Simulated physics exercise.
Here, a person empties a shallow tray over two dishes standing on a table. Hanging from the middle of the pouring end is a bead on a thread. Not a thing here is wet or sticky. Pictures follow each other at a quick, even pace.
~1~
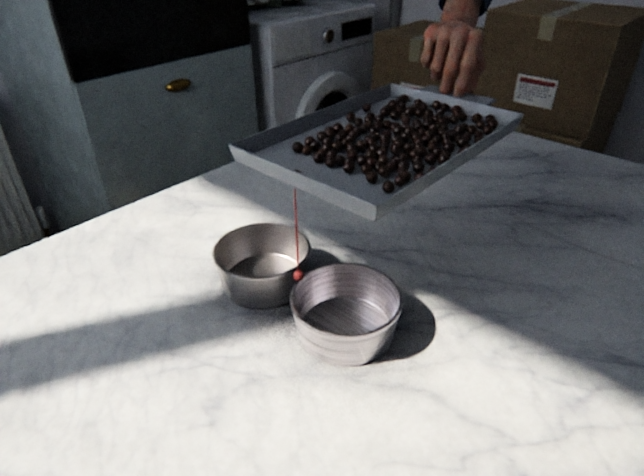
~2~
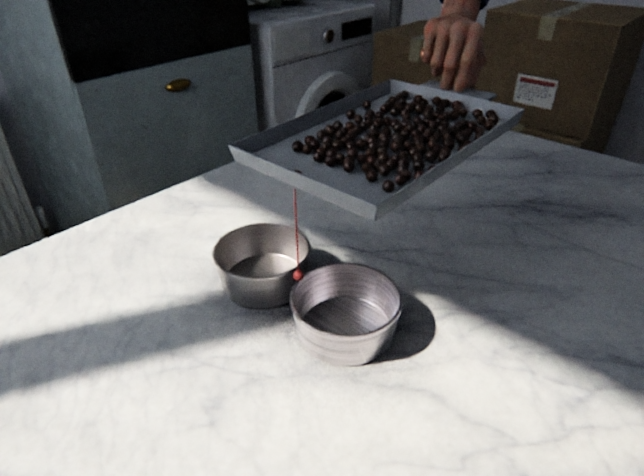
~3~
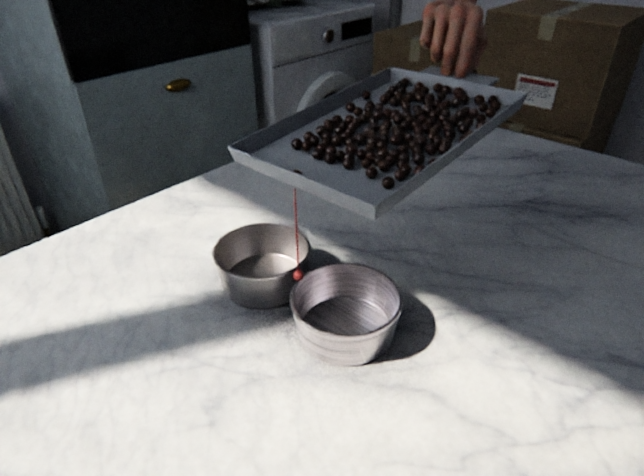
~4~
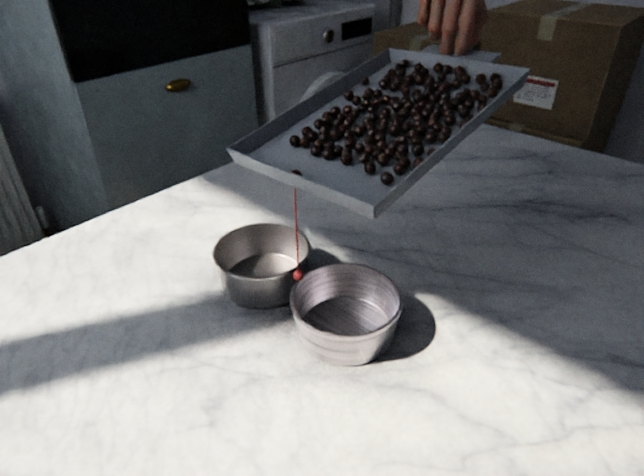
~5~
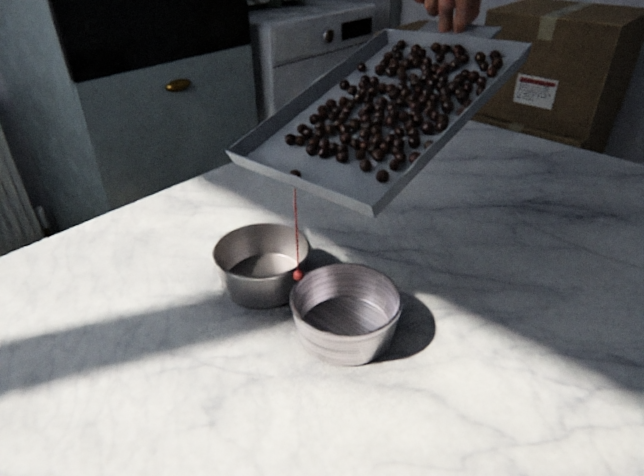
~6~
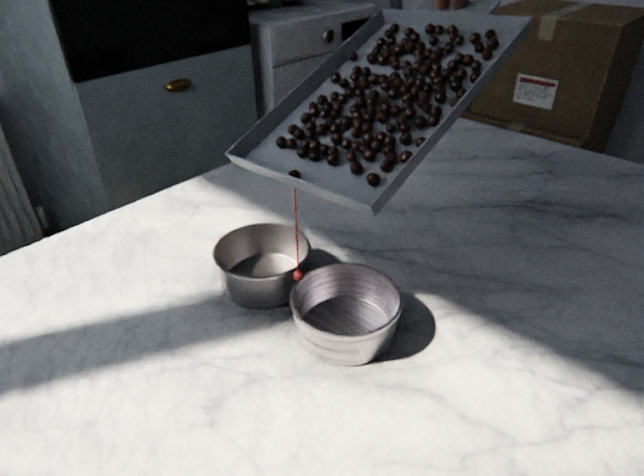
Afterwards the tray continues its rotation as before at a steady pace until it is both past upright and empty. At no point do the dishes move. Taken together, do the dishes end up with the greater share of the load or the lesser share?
Well, most of it stays out of the dishes by the end.
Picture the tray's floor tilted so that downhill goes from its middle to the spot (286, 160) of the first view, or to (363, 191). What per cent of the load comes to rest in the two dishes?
50 % and 20 %, roughly.
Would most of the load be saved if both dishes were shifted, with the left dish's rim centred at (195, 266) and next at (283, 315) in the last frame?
With the first shift the pair saves beyond half; with the second, less than a half.
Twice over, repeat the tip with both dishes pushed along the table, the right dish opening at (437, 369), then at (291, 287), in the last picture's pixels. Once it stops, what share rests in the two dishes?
About 10% on the first try and 30% on the second.
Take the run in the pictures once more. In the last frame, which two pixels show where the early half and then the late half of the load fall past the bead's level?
(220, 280) first, (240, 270) later.
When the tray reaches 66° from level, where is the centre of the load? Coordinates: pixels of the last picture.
About (265, 176).
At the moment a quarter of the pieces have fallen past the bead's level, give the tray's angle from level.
Around 75°, give or take.
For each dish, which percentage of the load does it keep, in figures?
In per cent, left near 10 and right near 0.
Just after the last frame, tray tipped steeply; roughly two thirds on the tray; about a tenth outside both; roughly a third in the air.
A moment on, tray tipped past a quarter turn; about a tenth on the tray; about a tenth in the left dish; roughly two thirds outside both; about a tenth in the air.
Further on, tray tipped past a quarter turn; about a tenth in the left dish; almost all outside both.
When it is over, tray tipped past a quarter turn; just a few in the right dish; about a tenth in the left dish; almost all outside both.
